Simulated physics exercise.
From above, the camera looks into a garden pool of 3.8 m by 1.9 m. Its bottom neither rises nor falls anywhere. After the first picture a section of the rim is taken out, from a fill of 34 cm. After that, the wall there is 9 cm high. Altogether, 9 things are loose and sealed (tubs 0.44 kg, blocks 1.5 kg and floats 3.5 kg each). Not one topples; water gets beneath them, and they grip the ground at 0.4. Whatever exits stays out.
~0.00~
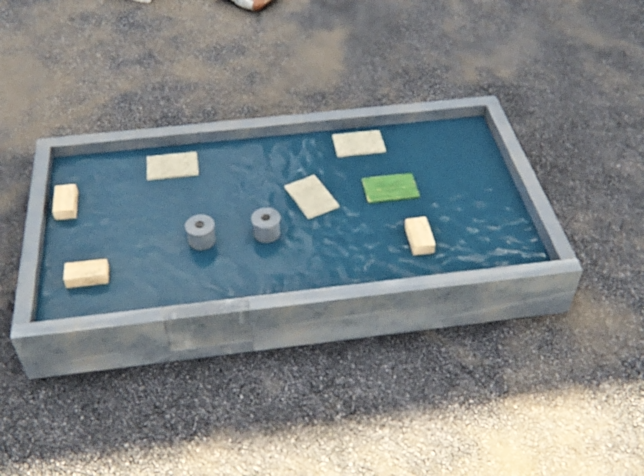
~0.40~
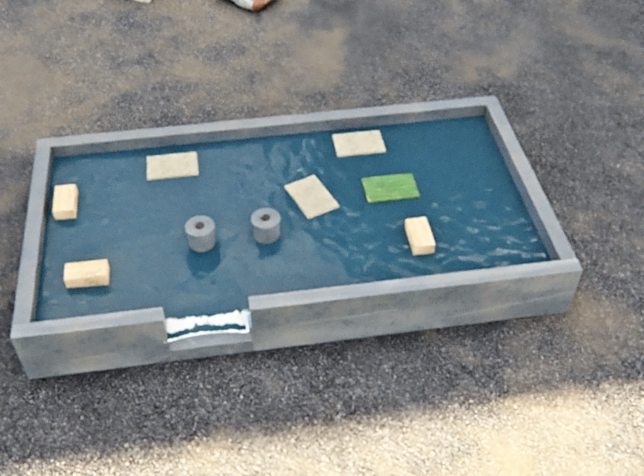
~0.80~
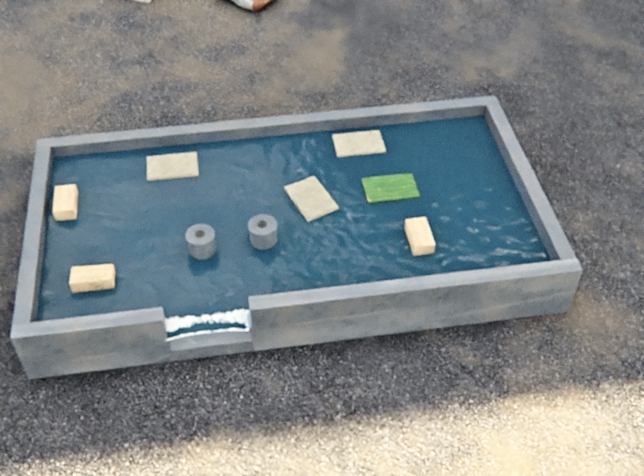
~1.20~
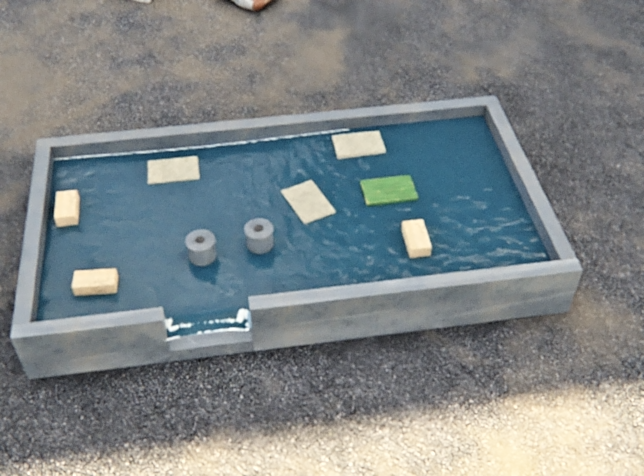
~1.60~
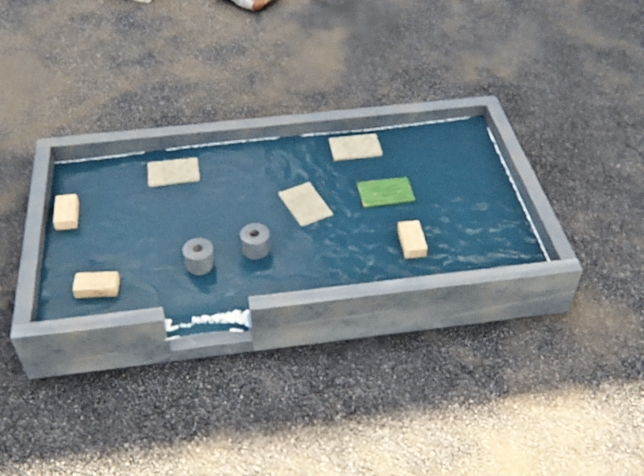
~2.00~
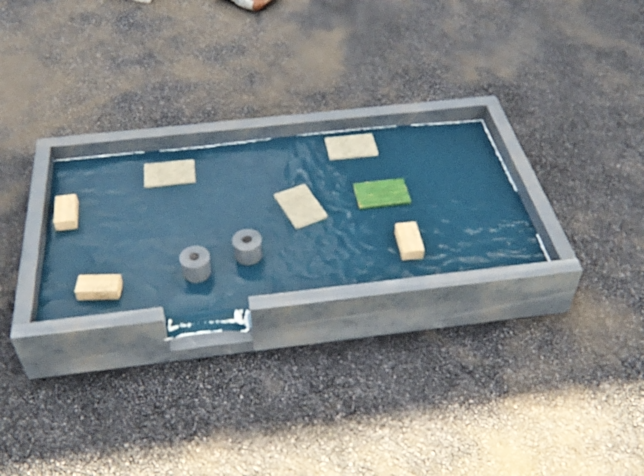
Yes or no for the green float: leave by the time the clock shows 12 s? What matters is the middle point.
I'd say the green float does not get out.
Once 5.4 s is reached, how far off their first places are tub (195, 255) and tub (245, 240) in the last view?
Gone out; washed out.
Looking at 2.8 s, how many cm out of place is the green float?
10 cm, give or take.
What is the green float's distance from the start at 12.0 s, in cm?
Close to 60 cm by then.
After 2.8 s the green float is near (375, 195), 0.1 m from its start, afloat; 0 of 9 are out; 9 afloat.
After 5.4 s the green float is near (367, 201), 0.2 m from its start, afloat; 2 of 9 are out; 7 afloat.
After 8.0 s the green float is near (346, 210), 0.4 m from its start, afloat; 3 of 9 are out; 6 afloat.
After 12.0 s the green float is near (328, 219), 0.6 m from its start, afloat; 3 of 9 are out; 6 afloat.
